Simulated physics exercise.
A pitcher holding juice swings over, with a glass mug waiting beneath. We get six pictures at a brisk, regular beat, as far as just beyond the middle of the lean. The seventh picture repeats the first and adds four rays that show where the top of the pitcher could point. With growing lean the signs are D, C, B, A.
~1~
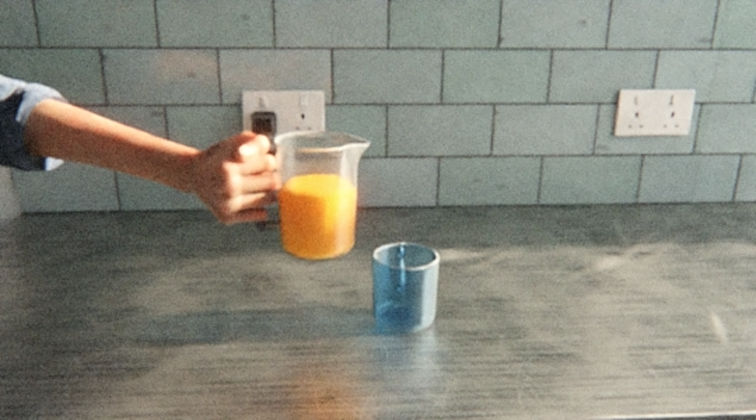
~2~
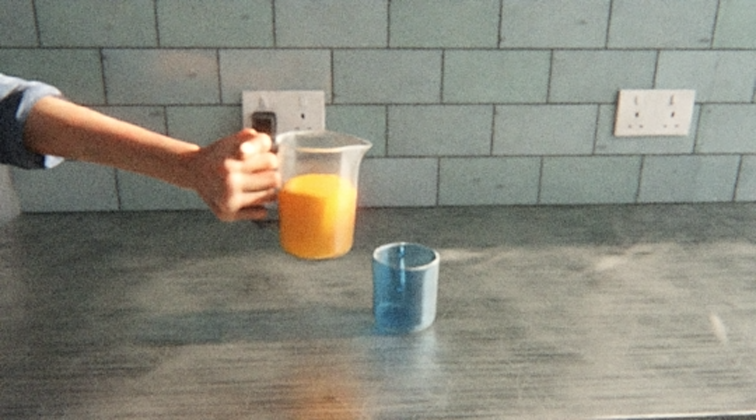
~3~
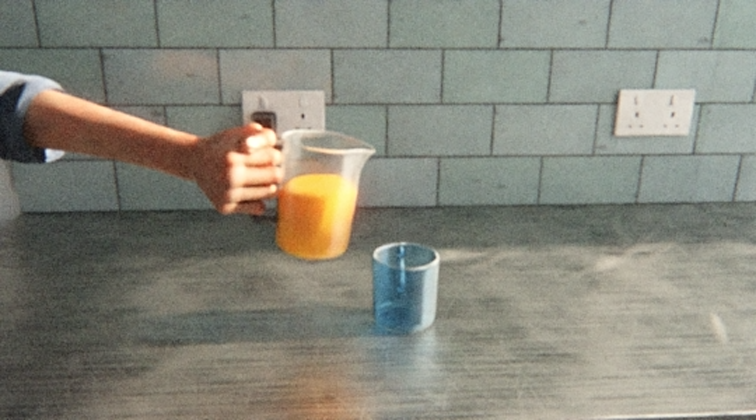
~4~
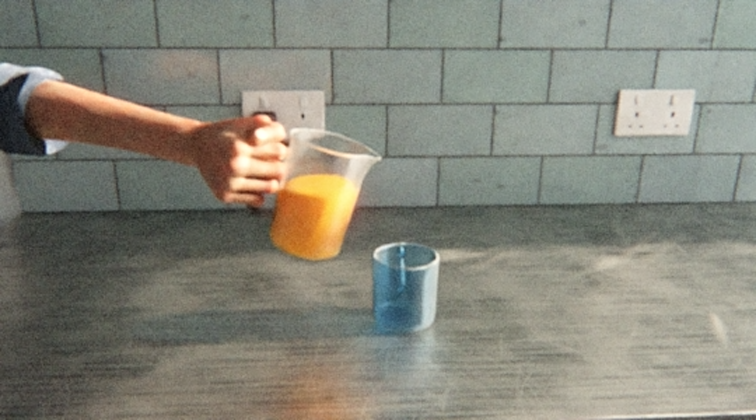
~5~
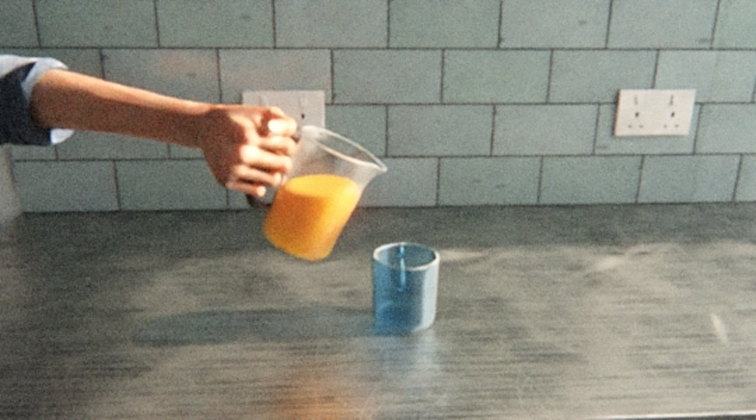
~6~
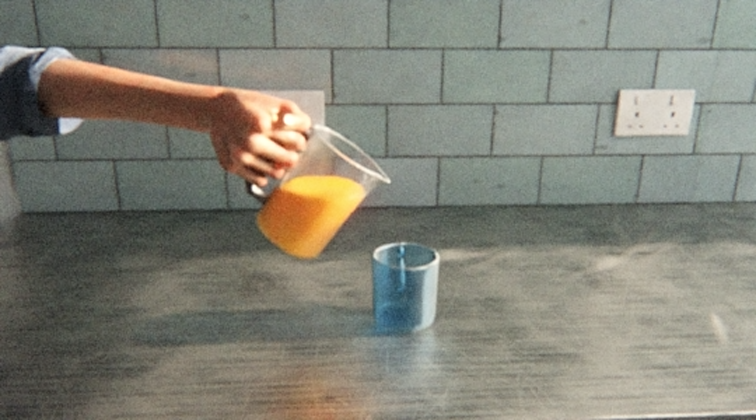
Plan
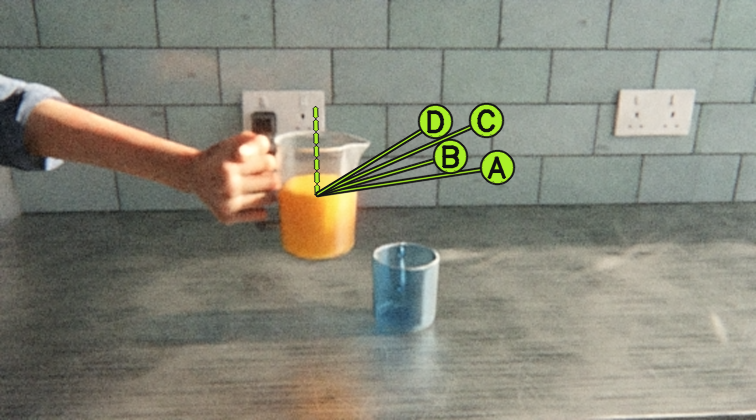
A hand reaching in from the left holds a clear pitcher of orange juice above a brushed grey counter, seen from slightly above against pale green-grey tiles with white wall sockets. A blue-tinted glass mug stands below and right of the pitcher. The hand steadily tilts the pitcher rightward, its lip lowering and the juice staying inside, while the mug and camera remain still.
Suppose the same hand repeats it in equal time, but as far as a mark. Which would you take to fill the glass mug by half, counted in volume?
B.
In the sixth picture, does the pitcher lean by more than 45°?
No.
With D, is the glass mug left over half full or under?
Under.
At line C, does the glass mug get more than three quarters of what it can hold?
No, it does not.
On the marked copy, A at (481, 169); B at (433, 160); C at (471, 126); D at (421, 131).
If A is chosen, the glass mug ends with about 70 % of what it can hold.
If B is chosen, the glass mug ends with about 50 % of what it can hold.
If C is chosen, the glass mug ends with about 29 % of what it can hold.
If D is chosen, the glass mug ends with about 14 % of what it can hold.
